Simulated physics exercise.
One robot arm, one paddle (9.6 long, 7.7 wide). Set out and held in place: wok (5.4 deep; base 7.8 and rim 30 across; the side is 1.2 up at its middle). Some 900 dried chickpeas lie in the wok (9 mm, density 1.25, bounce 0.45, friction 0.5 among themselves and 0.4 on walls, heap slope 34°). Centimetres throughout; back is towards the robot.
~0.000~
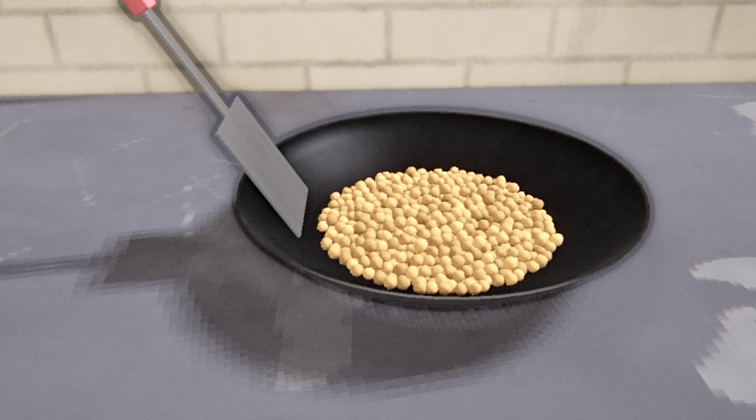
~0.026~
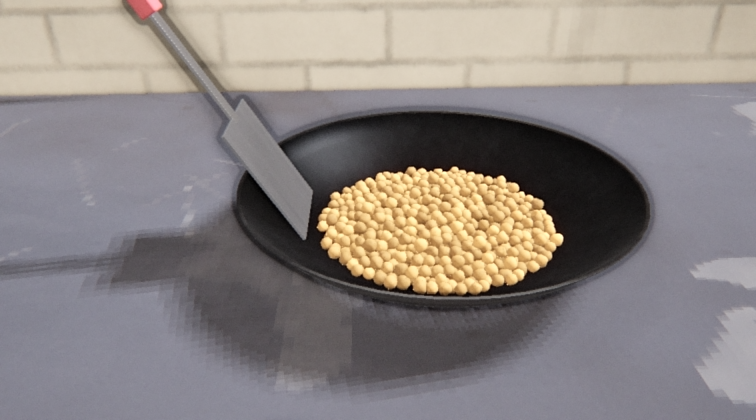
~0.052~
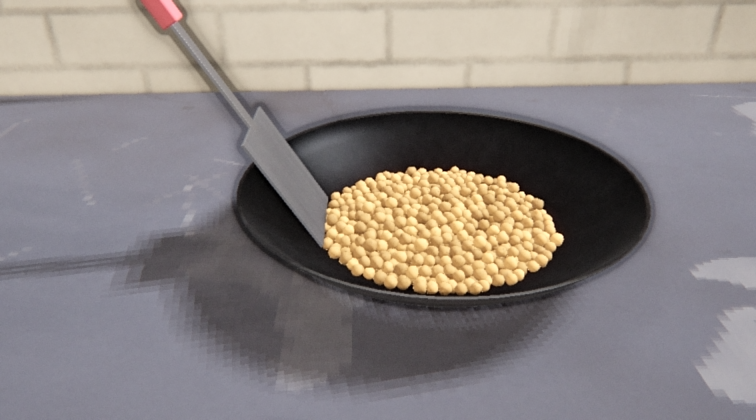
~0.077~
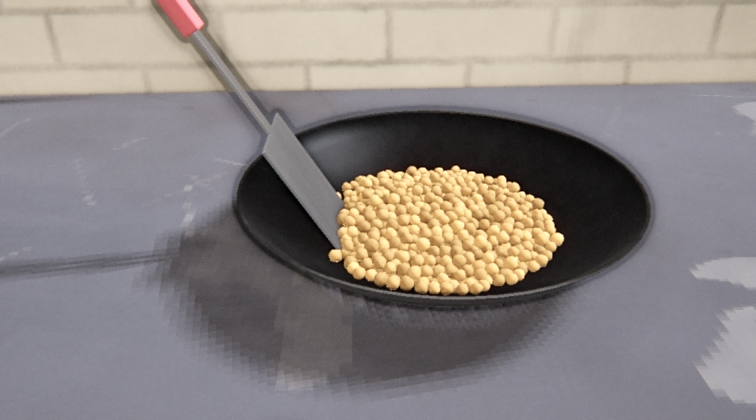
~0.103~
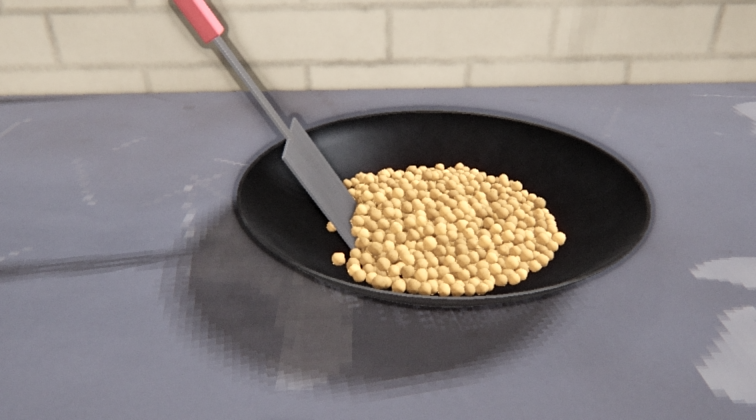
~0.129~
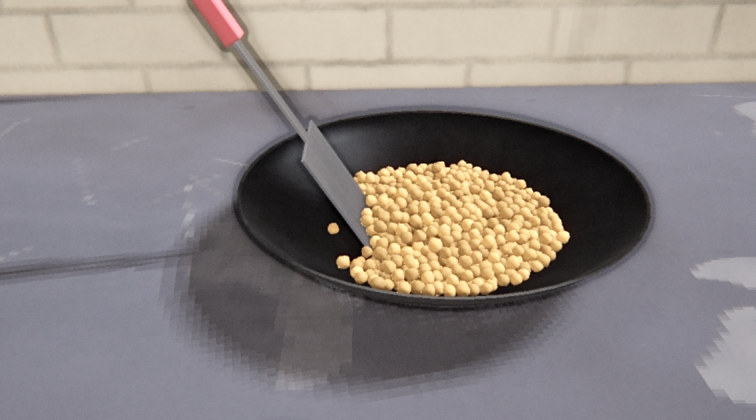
A gray paddle with a red handle pushes chickpeas rightward in a black wok.
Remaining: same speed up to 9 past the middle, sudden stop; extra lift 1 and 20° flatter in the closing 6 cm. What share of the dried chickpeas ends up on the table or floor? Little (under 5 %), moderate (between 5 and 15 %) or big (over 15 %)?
On the table or floor the share is little, under 5 %.
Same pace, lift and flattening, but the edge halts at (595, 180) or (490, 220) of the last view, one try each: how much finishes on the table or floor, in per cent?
Some 25 and 0 per cent.
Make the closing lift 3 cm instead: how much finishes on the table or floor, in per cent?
About 0 per cent.
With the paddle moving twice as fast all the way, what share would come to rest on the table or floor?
Then about 20 per cent.
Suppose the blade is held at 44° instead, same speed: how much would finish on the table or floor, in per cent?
Then about 5 per cent.
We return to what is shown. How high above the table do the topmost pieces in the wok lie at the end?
Some 7.0 cm.
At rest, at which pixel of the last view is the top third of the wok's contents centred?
Near (575, 185).
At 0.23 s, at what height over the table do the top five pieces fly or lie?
Some 4 cm.
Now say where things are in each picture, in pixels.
Paddle top edge at (227, 114), sloping 59°; upper third of the load around (437, 213), from x 325 to 555, top at y 170; 900 in the wok, in the first picture.
Paddle top edge at (233, 116), sloping 59°; upper third of the load around (437, 213), from x 325 to 555, top at y 170, in the second picture.
Paddle top edge at (251, 125), sloping 59°; upper third of the load around (437, 213), from x 325 to 555, top at y 170, in the third picture.
Paddle top edge at (270, 131), sloping 59°; upper third of the load around (434, 210), from x 330 to 555, top at y 170, in the fourth picture.
Paddle top edge at (289, 136), sloping 59°; upper third of the load around (437, 209), from x 330 to 560, top at y 170, in the fifth picture.
Paddle top edge at (307, 139), sloping 59°; upper third of the load around (445, 210), from x 335 to 565, top at y 165; 900 in the wok, in the sixth picture.
After 0.23 s, sloping 59°, highest piece 4 above the table; 900 in the wok.
After 0.33 s, sloping 51°, highest piece 6 above the table; 900 in the wok.
After 0.58 s, sloping 39°, highest piece 7 above the table; 883 in the wok, 14 on the table or floor, 3 on the blade or in flight.
After 1.63 s, sloping 39°, highest piece 7 above the table; 882 in the wok, 18 on the table or floor.
At rest, 882 in the wok, 18 on the table or floor. That is 2 % on the table or floor.
